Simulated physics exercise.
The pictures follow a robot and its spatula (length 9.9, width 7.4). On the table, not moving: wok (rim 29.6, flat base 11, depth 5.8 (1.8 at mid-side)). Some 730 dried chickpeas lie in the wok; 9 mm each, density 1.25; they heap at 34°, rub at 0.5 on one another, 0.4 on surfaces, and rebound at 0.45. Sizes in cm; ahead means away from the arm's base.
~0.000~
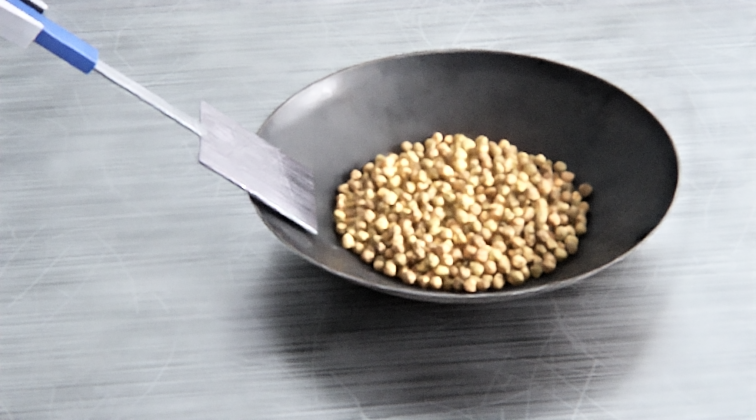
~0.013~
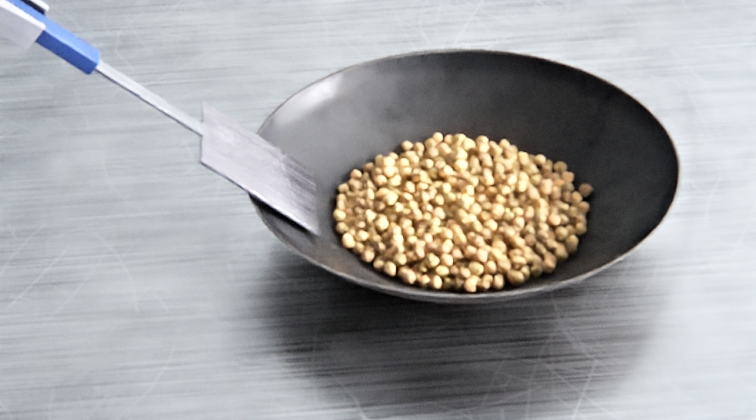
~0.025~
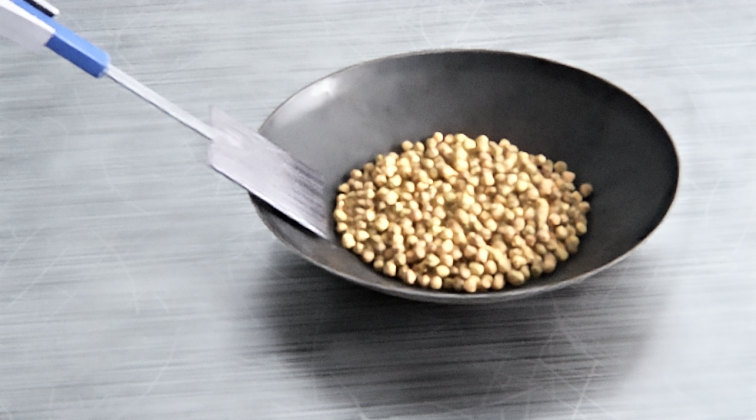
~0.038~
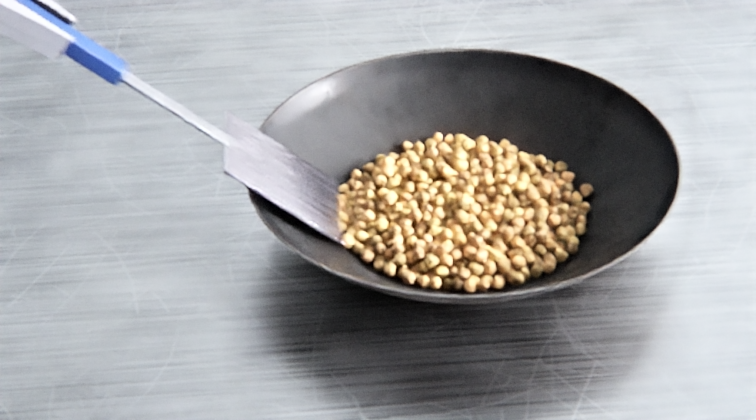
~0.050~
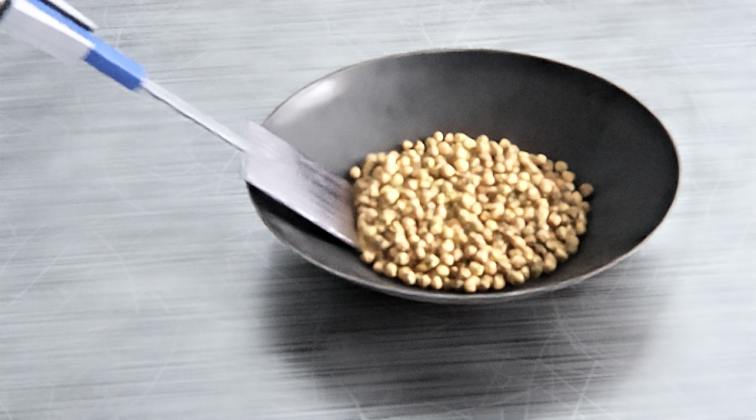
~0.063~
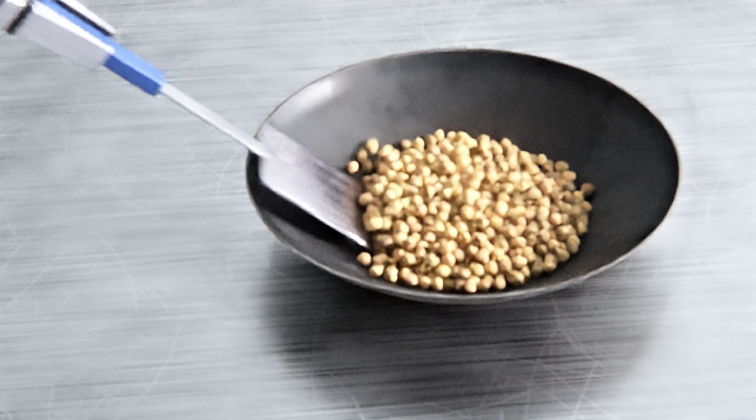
A robot arm slides a metal spatula rightward into a heap of chickpeas in a dark wok.
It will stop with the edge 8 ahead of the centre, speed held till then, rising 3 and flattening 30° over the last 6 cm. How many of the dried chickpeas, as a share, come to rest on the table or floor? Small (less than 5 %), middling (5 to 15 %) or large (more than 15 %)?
A middling share, 5 to 15 %, ends on the table or floor.
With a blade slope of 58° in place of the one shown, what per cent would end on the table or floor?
It would be near 10 per cent.
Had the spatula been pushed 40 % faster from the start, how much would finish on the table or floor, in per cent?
Then about 20 per cent.
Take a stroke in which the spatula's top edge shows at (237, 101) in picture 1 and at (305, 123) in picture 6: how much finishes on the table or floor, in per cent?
About 15 per cent.
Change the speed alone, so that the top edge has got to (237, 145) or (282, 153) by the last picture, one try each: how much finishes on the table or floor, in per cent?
Some 0 and 15 per cent.
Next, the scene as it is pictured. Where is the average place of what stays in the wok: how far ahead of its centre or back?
Some 4.5 cm ahead.
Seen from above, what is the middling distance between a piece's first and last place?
About 4 cm.
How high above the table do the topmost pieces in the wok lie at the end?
Some 6.0 cm.
After 0.12 s, sloping 42°, highest piece 5 above the table; 730 in the wok.
After 0.17 s, sloping 34°, highest piece 6 above the table; 730 in the wok.
After 0.40 s, sloping 12°, highest piece 7 above the table; 661 in the wok, 47 on the table or floor, 22 on the blade or in flight.
After 1.45 s, sloping 12°, highest piece 6 above the table; 660 in the wok, 70 on the table or floor.
At rest, 660 in the wok, 70 on the table or floor. That is 10 % on the table or floor.
